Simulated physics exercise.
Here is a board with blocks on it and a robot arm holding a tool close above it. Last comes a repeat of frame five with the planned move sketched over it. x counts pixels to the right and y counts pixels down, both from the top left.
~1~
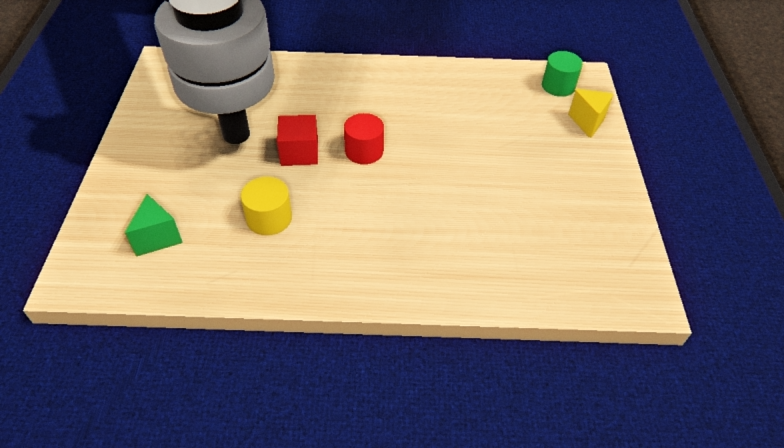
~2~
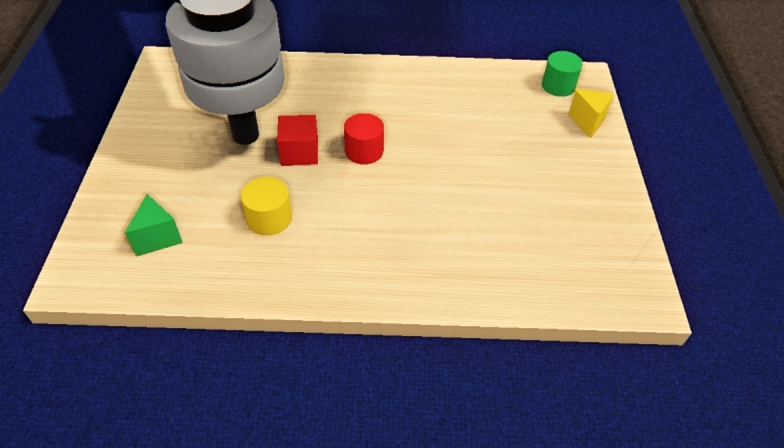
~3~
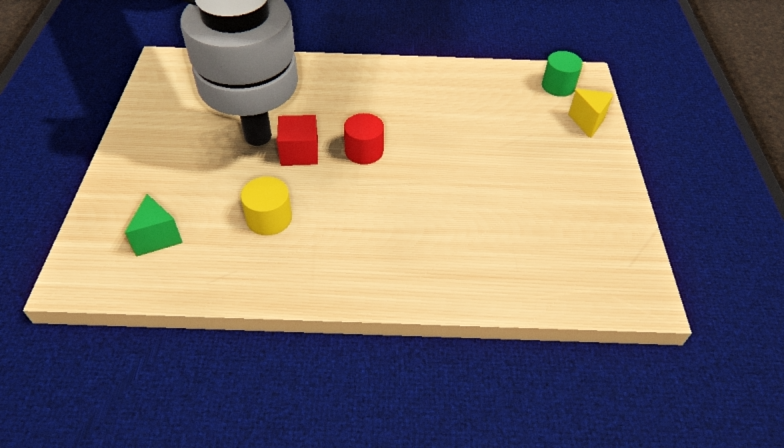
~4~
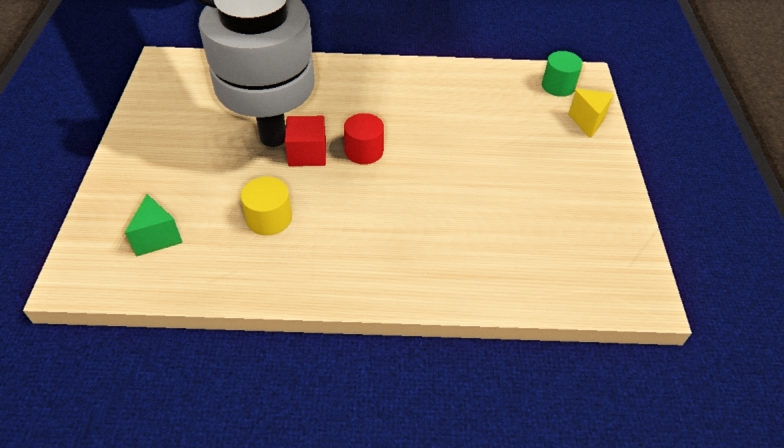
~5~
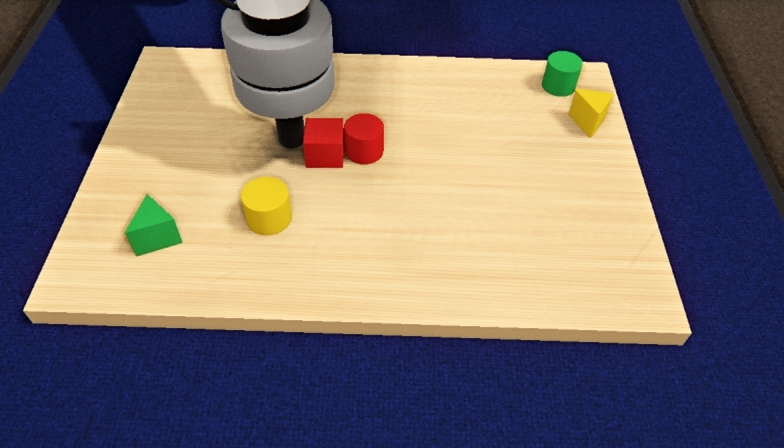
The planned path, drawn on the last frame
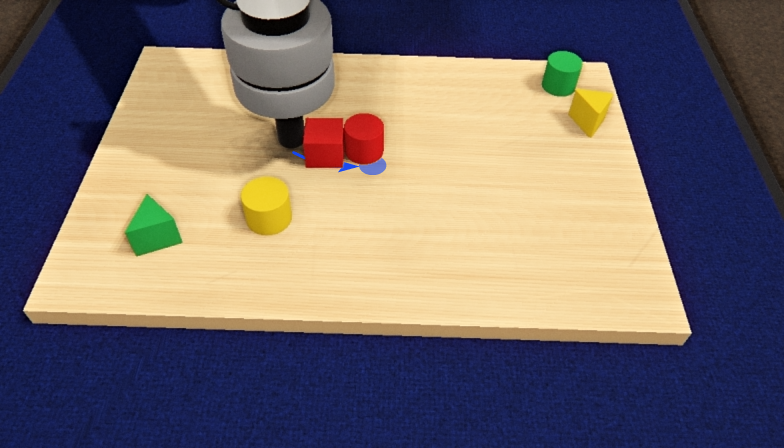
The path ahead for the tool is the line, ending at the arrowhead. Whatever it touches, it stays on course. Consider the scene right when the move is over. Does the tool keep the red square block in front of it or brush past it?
My guess is it keeps its place ahead of the tool.
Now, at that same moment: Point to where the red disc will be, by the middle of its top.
It is going to be at (432, 114).
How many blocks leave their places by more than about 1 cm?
Moved: 2.
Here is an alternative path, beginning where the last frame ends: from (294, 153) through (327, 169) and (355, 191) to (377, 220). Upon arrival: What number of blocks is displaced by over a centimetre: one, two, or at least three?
I think two will be displaced.
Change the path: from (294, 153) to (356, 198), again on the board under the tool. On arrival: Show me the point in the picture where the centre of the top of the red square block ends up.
The spot you're after is about (356, 140) in the image.
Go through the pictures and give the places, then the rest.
In the first picture, tip of the tool (237, 137), middles of tops, yellow disc (265, 193), red square block (297, 127), red disc (364, 126).
In the second picture, tool (246, 137), nothing pushed.
In the third picture, tool (258, 138), nothing pushed.
In the fourth picture, tool (274, 139), red square block (305, 128).
In the fifth picture, tool (292, 141), yellow disc (265, 193), red square block (323, 130), red disc (364, 126).
The line goes from (294, 153) over (317, 162) and (344, 167) to (373, 165).
On the path given first. Halfway along, tool (330, 154); red square block (364, 137), turned 25° anticlockwise; red disc (398, 122).
At the end, tool (373, 153); yellow disc unmoved; red square block (407, 135), turned 30° anticlockwise; red disc (432, 114).
